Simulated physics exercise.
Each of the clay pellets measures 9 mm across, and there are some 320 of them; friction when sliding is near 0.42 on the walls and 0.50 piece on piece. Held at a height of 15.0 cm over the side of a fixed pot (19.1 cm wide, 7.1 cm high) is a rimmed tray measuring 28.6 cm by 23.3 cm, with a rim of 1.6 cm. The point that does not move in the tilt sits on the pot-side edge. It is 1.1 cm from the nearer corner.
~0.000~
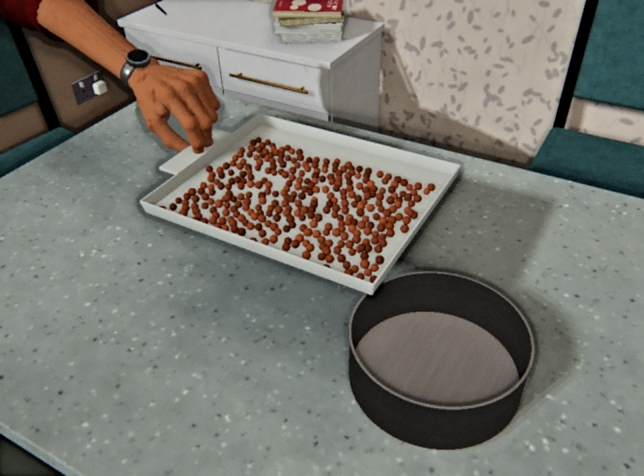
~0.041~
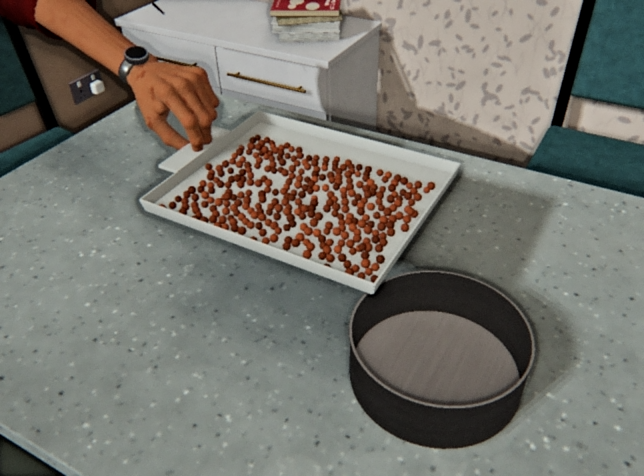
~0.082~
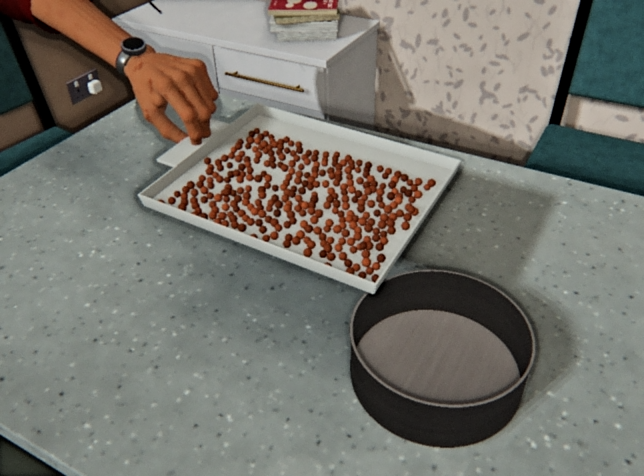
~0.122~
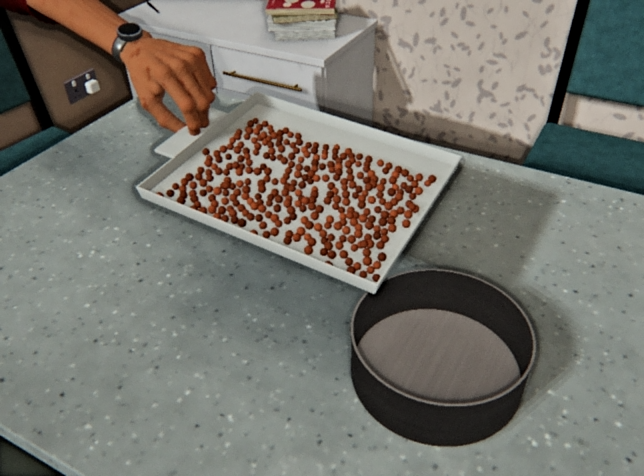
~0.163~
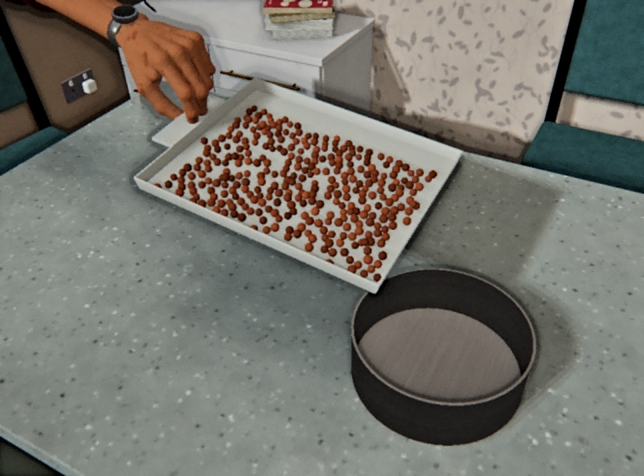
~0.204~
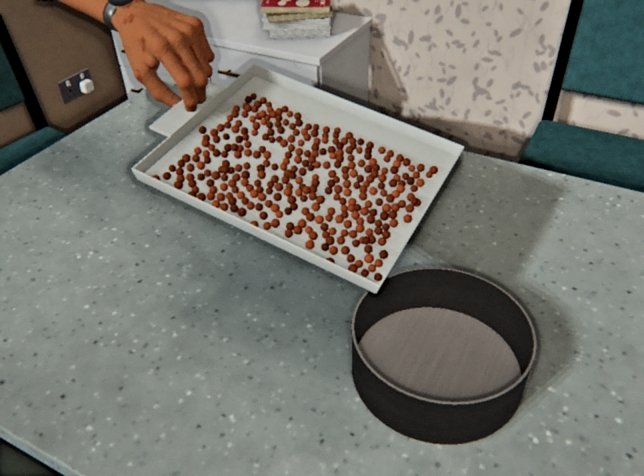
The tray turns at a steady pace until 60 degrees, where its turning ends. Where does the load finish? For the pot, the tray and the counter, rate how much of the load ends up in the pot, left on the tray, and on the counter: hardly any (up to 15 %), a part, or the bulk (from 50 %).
Pot: Hardly any; tray: The bulk; counter: Hardly any.
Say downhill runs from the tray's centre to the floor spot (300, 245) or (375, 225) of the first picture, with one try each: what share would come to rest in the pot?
Approximately 0 percent, then 10 percent.
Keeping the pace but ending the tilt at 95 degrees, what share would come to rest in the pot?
In that case some 75 per cent.
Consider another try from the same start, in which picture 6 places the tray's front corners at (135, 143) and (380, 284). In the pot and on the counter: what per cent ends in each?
In the pot: 40 per cent; on the counter: 5 per cent.
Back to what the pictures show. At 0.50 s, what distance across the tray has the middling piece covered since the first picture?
Around 4 centimetres.
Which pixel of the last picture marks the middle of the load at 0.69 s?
Close to pixel (358, 181).
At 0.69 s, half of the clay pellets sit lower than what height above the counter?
The halfway mark sits at about 24 cm.
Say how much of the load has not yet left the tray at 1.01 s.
Estimate: Near 90 in a hundred.
Then, at 0.50 s, tilt 36 degrees; the tray holds 100 %, the pot 0 %.
Then, at 0.69 s, tilt 51 degrees; the tray holds 100 %, the pot 0 %.
After 1.01 s, tilt 60 degrees; the tray holds 90 %, the pot 5 %.
At rest (1.7 s), pot 10 %, tray 90 %, counter 0 %.
